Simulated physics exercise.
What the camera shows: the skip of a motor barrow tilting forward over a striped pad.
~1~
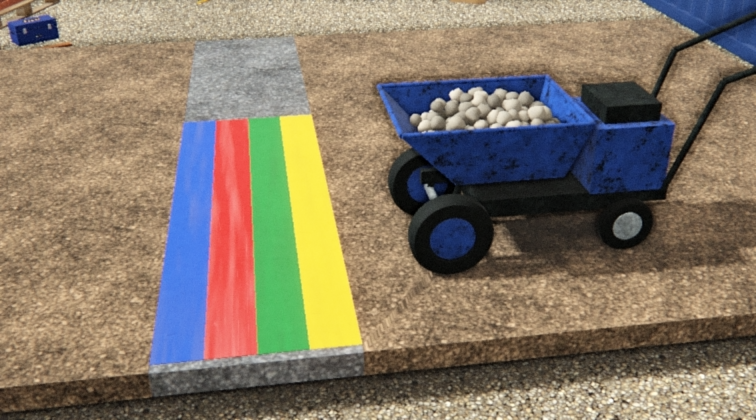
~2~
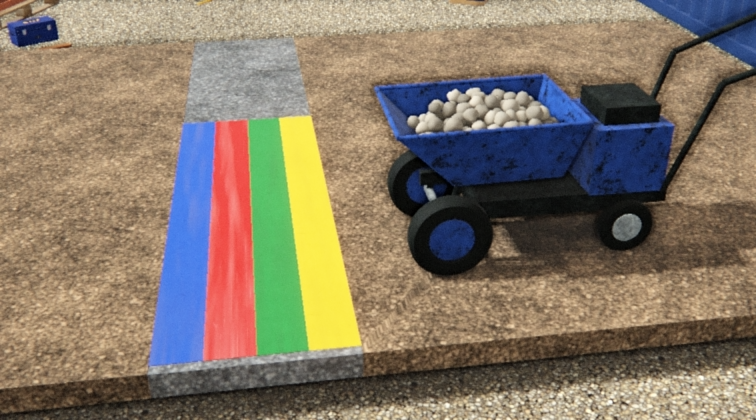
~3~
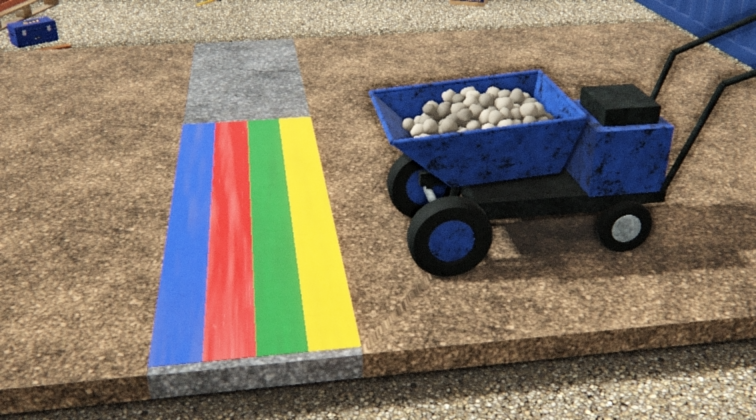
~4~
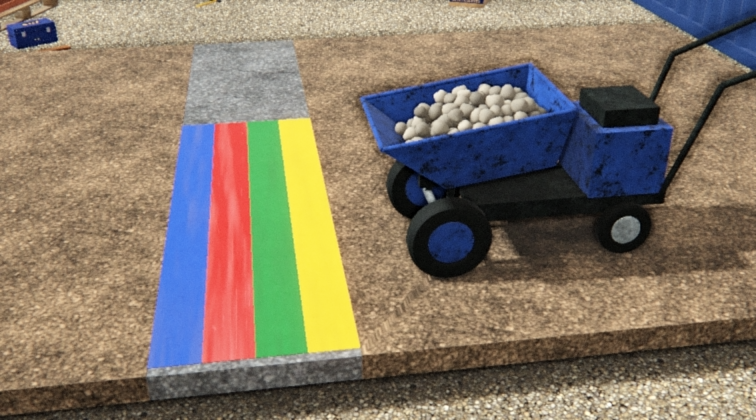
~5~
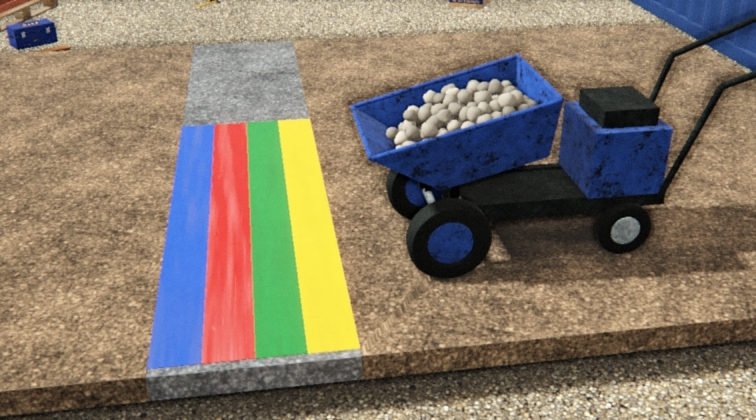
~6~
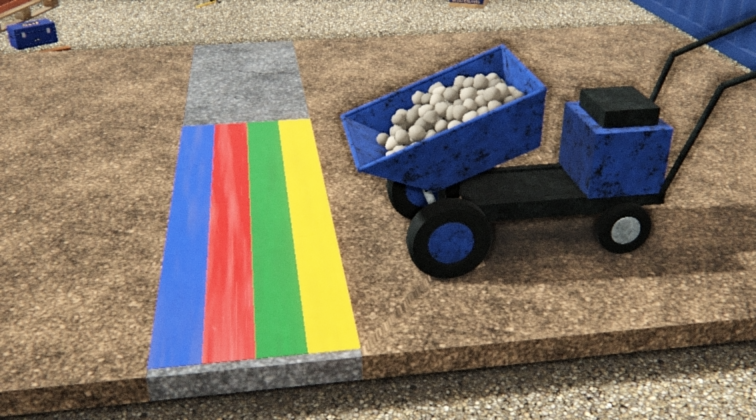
The blue skip of a motor barrow tilts forward toward a striped pad, carrying pebbles.
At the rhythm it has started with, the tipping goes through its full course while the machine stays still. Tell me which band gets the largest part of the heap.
I would say the green band gets the largest part.
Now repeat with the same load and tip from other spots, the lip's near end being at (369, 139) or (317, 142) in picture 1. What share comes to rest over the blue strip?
About 20 %, then 30 %.
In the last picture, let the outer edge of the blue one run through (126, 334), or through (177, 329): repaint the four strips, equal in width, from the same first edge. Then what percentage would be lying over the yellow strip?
First case 20 per cent, second case 10 per cent.
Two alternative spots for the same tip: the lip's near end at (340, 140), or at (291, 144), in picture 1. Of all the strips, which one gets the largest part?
The red one, then the blue one.
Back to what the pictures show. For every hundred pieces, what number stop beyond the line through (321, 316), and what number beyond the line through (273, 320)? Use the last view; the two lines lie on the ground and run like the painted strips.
Roughly 70 and 40 %.
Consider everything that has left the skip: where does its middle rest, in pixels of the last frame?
At about (268, 250).
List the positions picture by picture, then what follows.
In the first frame, lip of the skip at (402, 136), level; top of the load at (486, 115), river pebbles; yellow strip at (329, 307); green strip at (281, 312); red strip at (231, 316); blue strip at (181, 321).
In the second frame, lip of the skip at (399, 139), tipped barely; top of the load at (484, 116).
In the third frame, lip of the skip at (393, 143), tipped barely; top of the load at (486, 101).
In the fourth frame, lip of the skip at (383, 150), tipped a little; top of the load at (492, 102).
In the fifth frame, lip of the skip at (371, 159), tipped clearly; top of the load at (495, 102).
In the sixth frame, lip of the skip at (360, 170), tipped clearly; top of the load at (482, 97); yellow strip at (328, 311); green strip at (279, 316); red strip at (229, 320); blue strip at (179, 325).
Soon after the last picture, skip tipped steeply; all in the skip.
A little later, skip tipped right over; about two thirds in the skip; a small part over the yellow strip; about a quarter over the green strip; a stray few over the red strip.
Later still, skip tipped right over; about a quarter in the skip; a small part over the yellow strip; about a third over the green strip; about a quarter over the red strip; a small part over the blue strip; a stray few off the paint.
At rest, skip tipped right over; about a quarter in the skip; a small part over the yellow strip; about a third over the green strip; about a quarter over the red strip; a small part over the blue strip; a stray few off the paint.
